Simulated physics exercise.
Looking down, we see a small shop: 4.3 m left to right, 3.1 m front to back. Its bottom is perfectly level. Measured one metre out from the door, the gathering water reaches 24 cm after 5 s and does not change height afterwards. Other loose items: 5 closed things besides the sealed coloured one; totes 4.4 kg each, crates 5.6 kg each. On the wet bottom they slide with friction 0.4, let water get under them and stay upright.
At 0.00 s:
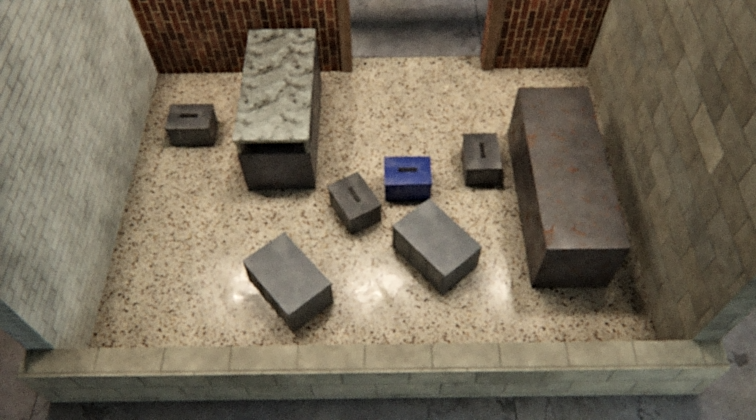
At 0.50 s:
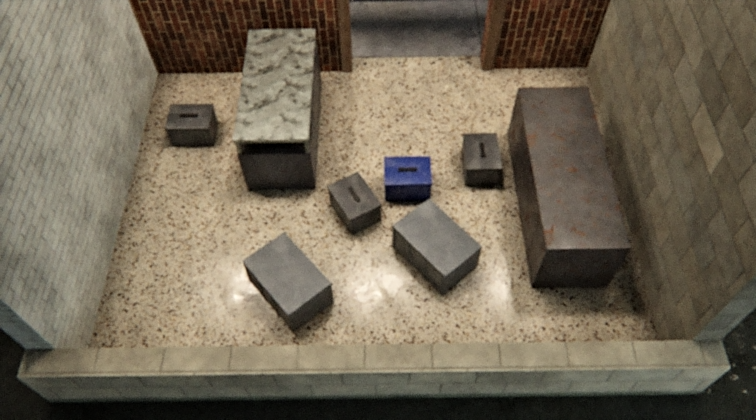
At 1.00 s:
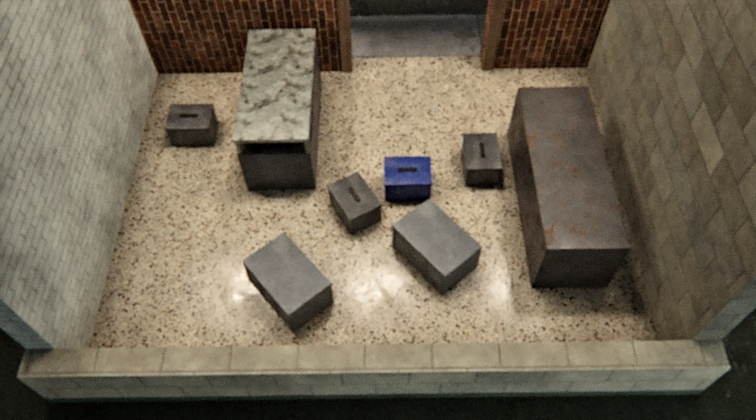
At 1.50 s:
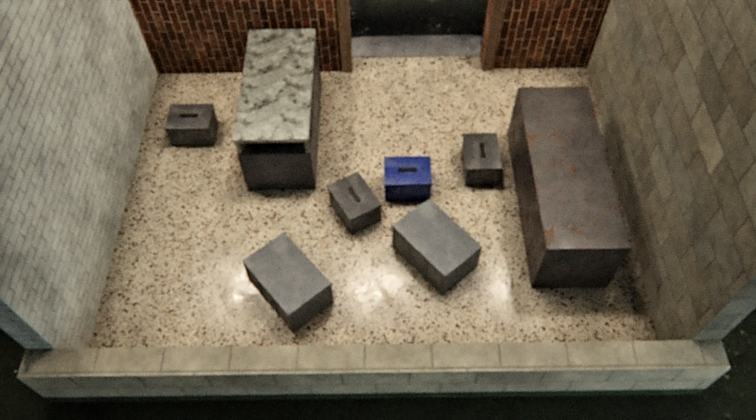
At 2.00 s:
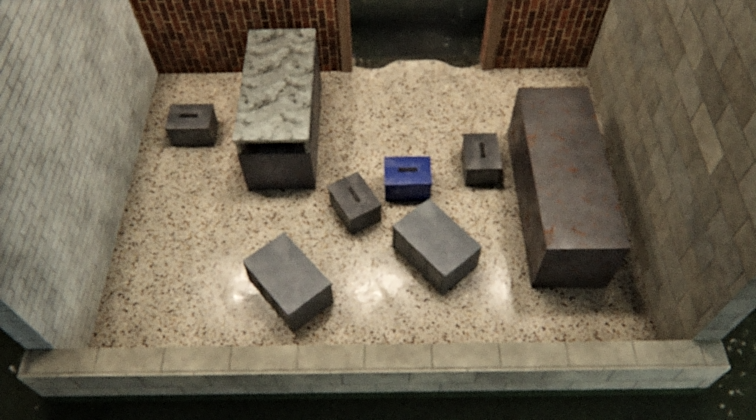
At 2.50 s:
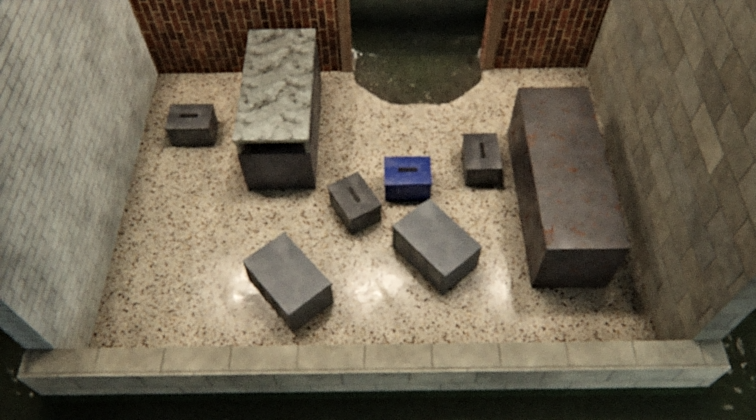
A small brick-walled shop with a blue tote among grey blocks, dark water rising outside and spreading in through the doorway.
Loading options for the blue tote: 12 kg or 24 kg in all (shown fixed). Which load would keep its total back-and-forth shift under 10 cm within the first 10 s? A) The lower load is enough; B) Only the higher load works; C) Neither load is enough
C, neither load is enough.
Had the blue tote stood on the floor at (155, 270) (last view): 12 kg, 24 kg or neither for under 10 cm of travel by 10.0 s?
Short answer: No load.
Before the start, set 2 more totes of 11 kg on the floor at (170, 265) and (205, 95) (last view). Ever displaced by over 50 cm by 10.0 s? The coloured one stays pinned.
Respectively, exceeded and not exceeded.
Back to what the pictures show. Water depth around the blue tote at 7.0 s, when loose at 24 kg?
9 cm, roughly.
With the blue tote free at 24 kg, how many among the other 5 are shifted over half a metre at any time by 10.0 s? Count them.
Counting them up, I find 5.
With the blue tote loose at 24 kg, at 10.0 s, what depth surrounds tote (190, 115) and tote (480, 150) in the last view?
Depths: Near 12 cm, then near 14 cm.
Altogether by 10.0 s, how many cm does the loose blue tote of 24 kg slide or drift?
Total distance: Near 60 cm.
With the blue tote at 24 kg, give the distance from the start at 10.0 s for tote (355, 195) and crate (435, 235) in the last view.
Respectively 200 and 80 cm.
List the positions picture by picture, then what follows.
In the first picture, the blue tote at (408, 170) rests on the ground; water covers 0.0 m2; 0 of 6 have shifted.
In the second picture, the blue tote at (408, 170), on the bottom; water covers 0.0 m2; 0 of 6 have shifted.
In the third picture, the blue tote at (408, 170), on the bottom; water covers 0.0 m2; 0 of 6 have shifted.
In the fourth picture, the blue tote at (408, 170), on the bottom; water covers 0.0 m2; 0 of 6 have shifted.
In the fifth picture, the blue tote at (408, 170) rests on the ground; water covers 0.0 m2; 0 of 6 have shifted.
In the sixth picture, the blue tote at (408, 170), on the bottom; water covers 0.4 m2; 0 of 6 have shifted.
After 3.5 s the blue tote would be 0 cm from its start with 12 kg and 0 cm from its start with 24 kg; 2 cm of water round it then.
After 4.5 s the blue tote would be 12 cm from its start with 12 kg and 0 cm from its start with 24 kg; 6 cm of water round it then.
After 7.0 s the blue tote would be 87 cm from its start with 12 kg and 24 cm from its start with 24 kg; 9 cm of water round it then.
After 10.0 s the blue tote would be 84 cm from its start with 12 kg and 55 cm from its start with 24 kg; 13 cm of water round it then.
